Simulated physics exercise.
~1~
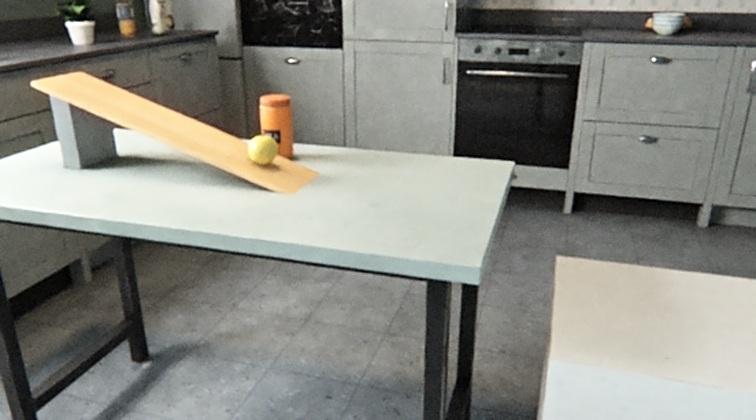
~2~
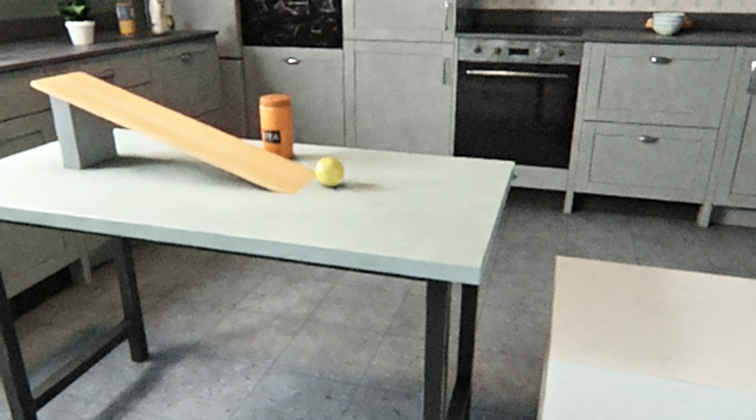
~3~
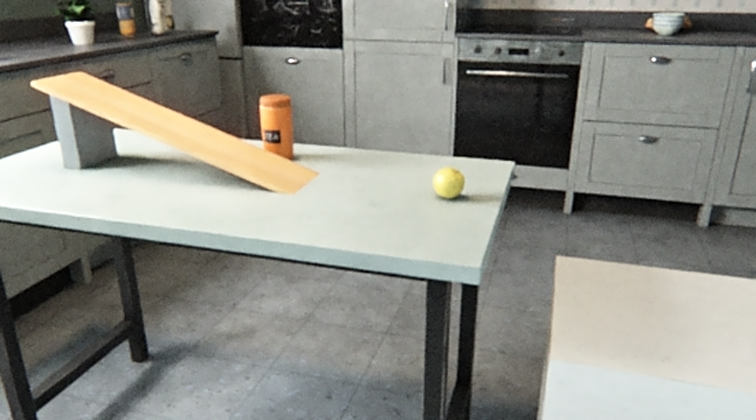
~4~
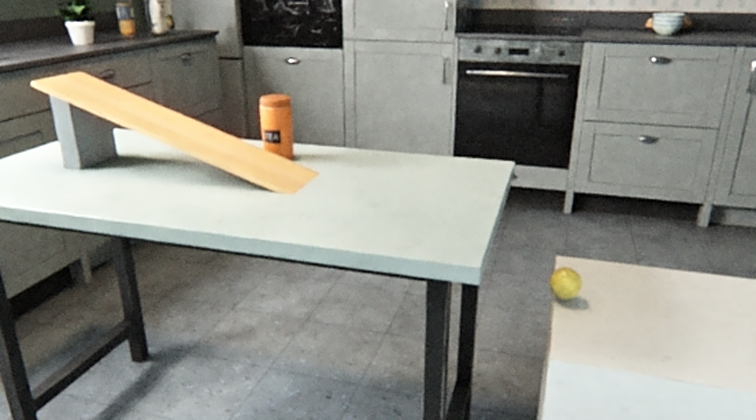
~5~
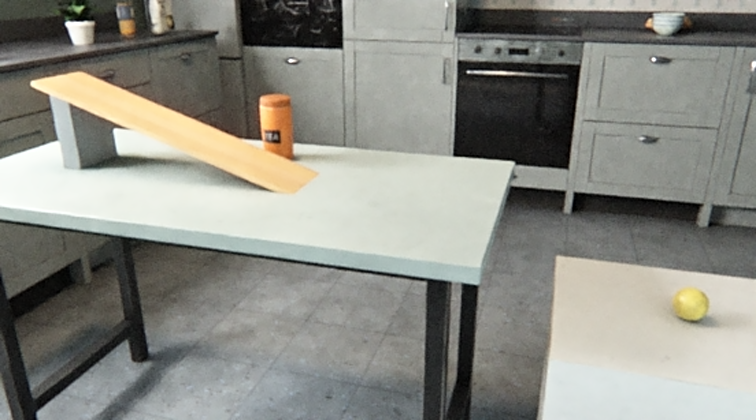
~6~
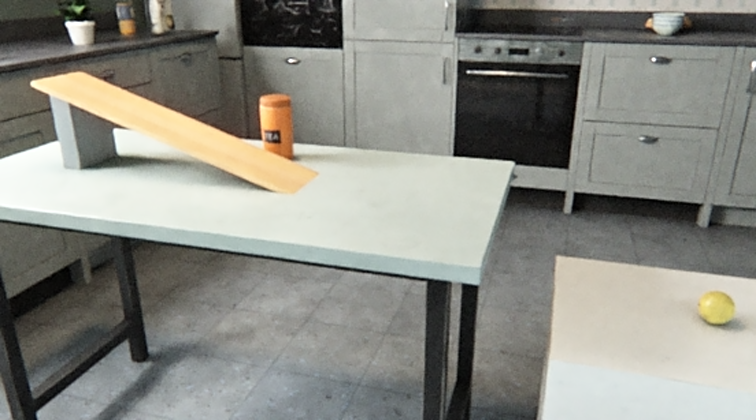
At first, a yellow apple is near the bottom of a wooden ramp propped on a pale table in a kitchen, with an orange jar standing just behind it. The apple rolls off the ramp onto the tabletop and heads right, nearing the table's edge. It then crosses the gap and shows up on the near left part of a lower, light-coloured cabinet top. From there it keeps moving right across that surface. It shifts only a little farther and ends on the cabinet top, while the orange jar stays where it was.
